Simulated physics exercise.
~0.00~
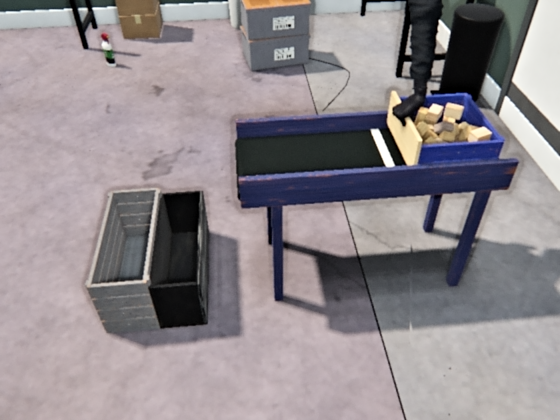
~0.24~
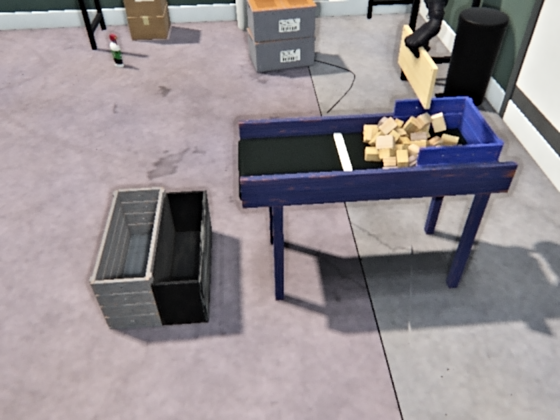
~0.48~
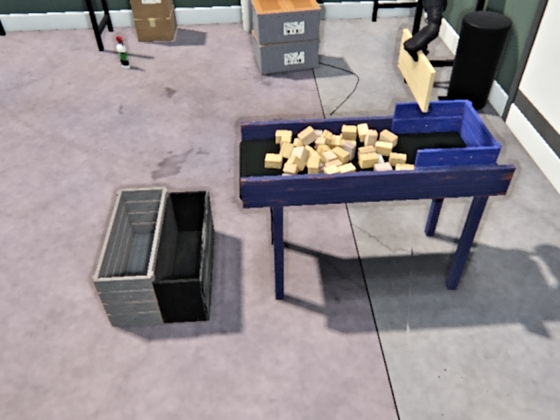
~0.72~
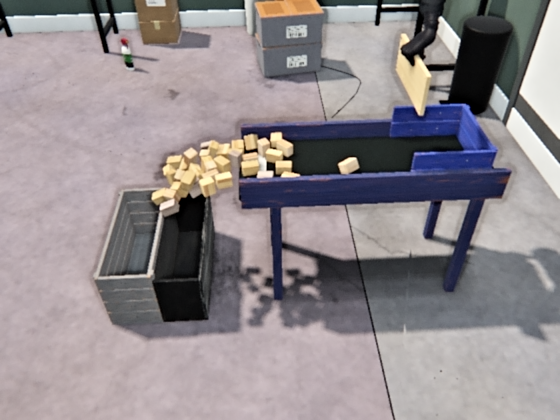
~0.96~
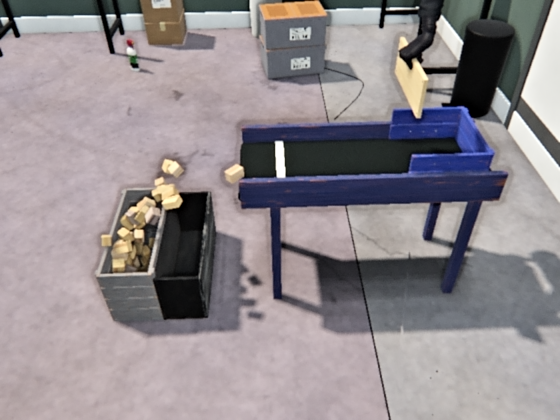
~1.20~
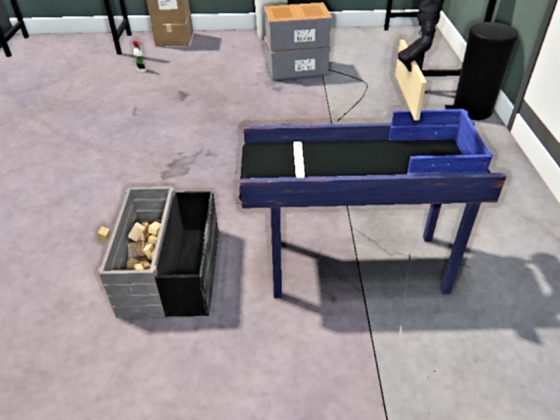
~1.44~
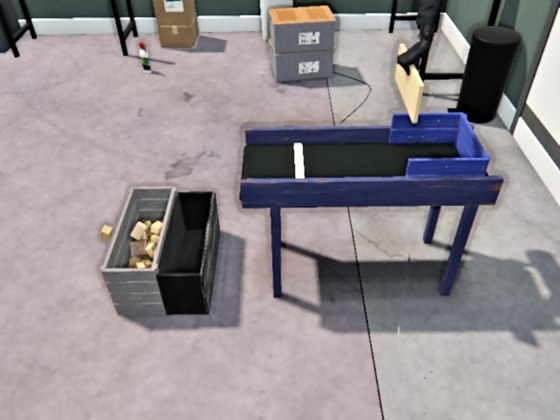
Wooden blocks ride a belt leftward, fly over the black tub, and mostly fill the grey one.
